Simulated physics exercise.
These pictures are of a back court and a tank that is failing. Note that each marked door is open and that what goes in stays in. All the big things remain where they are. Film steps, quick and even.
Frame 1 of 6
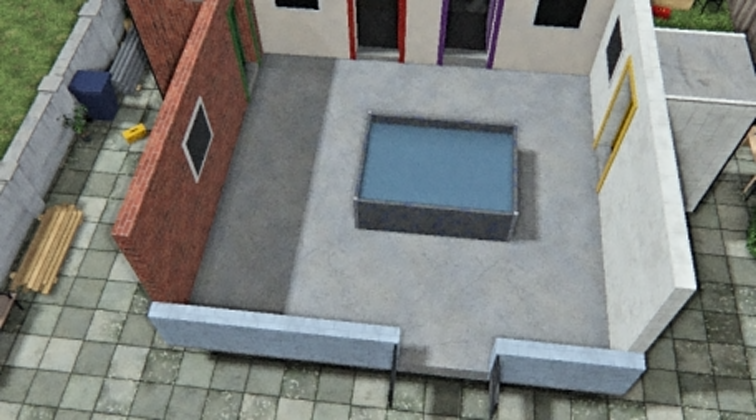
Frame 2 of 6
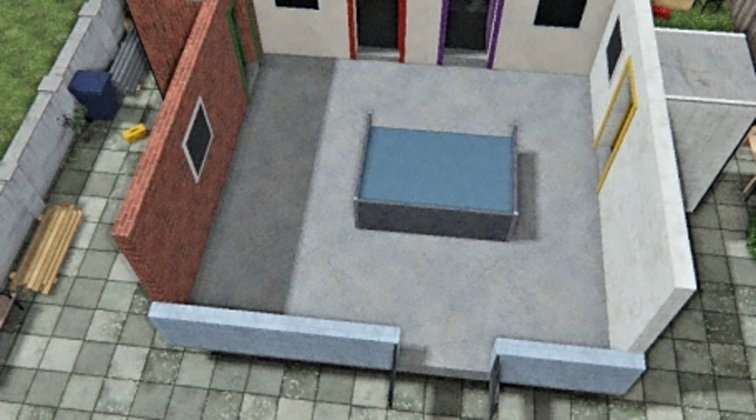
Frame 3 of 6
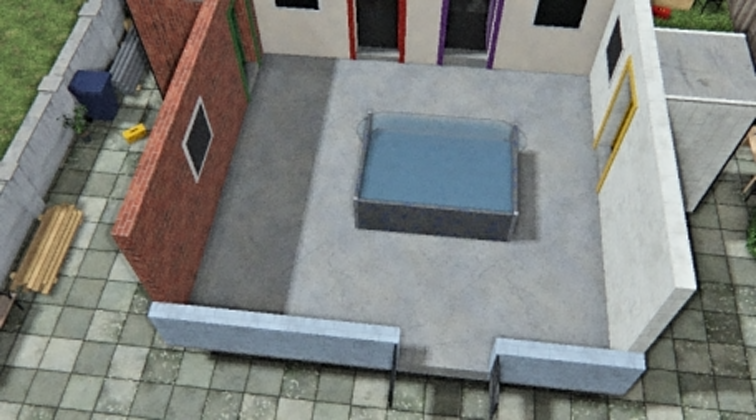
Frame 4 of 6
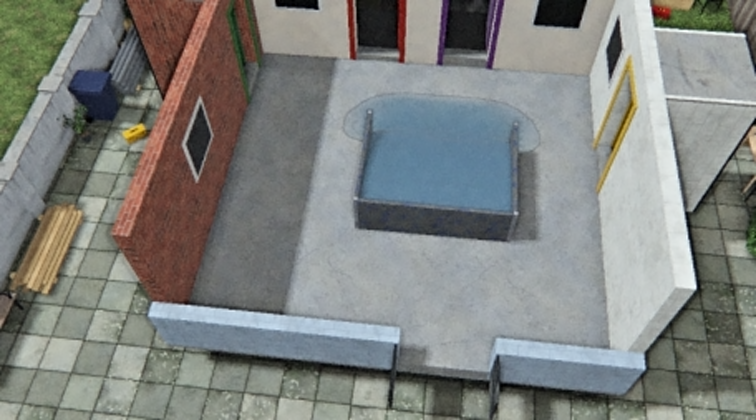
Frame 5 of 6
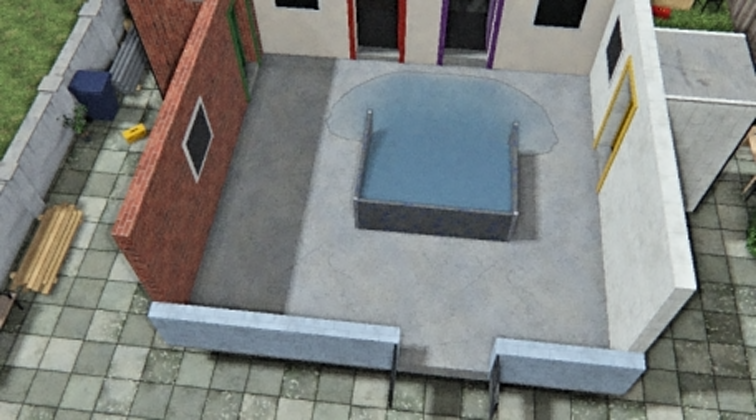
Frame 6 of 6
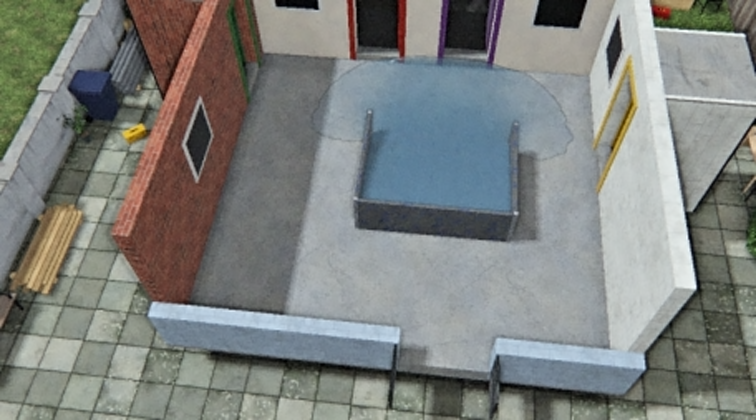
In a walled back court, an open tank of still blue water lost its far side, and the water spread out behind it in a widening, rounded sheet toward the red and purple doorways.
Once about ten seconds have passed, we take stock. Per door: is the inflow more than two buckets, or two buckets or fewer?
In the end red door: More than two buckets. Yellow door: No more than two buckets. Green door: More than two buckets. Purple door: More than two buckets.
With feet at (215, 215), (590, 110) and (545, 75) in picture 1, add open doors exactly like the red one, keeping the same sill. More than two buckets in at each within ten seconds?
In that order: Lets less in, floods, passes that mark.
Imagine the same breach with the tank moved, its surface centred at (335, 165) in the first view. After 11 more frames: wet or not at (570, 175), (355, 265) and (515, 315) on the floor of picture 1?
Well, in the order you listed them, they'd be unreached, unreached and unreached.
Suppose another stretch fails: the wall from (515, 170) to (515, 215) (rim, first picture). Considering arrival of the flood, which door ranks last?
That would be the one in green.
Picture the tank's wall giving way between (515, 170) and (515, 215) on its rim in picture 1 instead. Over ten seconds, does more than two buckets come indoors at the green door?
Result - green door: Within bounds.
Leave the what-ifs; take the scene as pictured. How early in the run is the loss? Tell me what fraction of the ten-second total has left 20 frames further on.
I'd estimate some 60 per cent.
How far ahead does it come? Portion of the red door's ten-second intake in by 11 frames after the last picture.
It works out at roughly 70 percent of the ten-second total.
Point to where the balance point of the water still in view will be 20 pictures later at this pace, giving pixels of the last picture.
Near (431, 125) in the last view.
A moment on, water covers 30 % of the floor; the red door over two buckets in, the yellow door not reached, the green door not reached, the purple door over two buckets in.
Next, water covers 30 % of the floor; the red door far over two buckets in, the yellow door wet at the sill, nothing in, the green door wet at the sill, nothing in, the purple door far over two buckets in.
Then, water covers 55 % of the floor; the red door far over two buckets in, the yellow door wet at the sill, nothing in, the green door over two buckets in, the purple door far over two buckets in.
Later, water covers 90 % of the floor; the red door far over two buckets in, the yellow door wet at the sill, nothing in, the green door far over two buckets in, the purple door far over two buckets in.
In the end, water covers 95 % of the floor; the red door far over two buckets in, the yellow door wet at the sill, nothing in, the green door far over two buckets in, the purple door far over two buckets in.
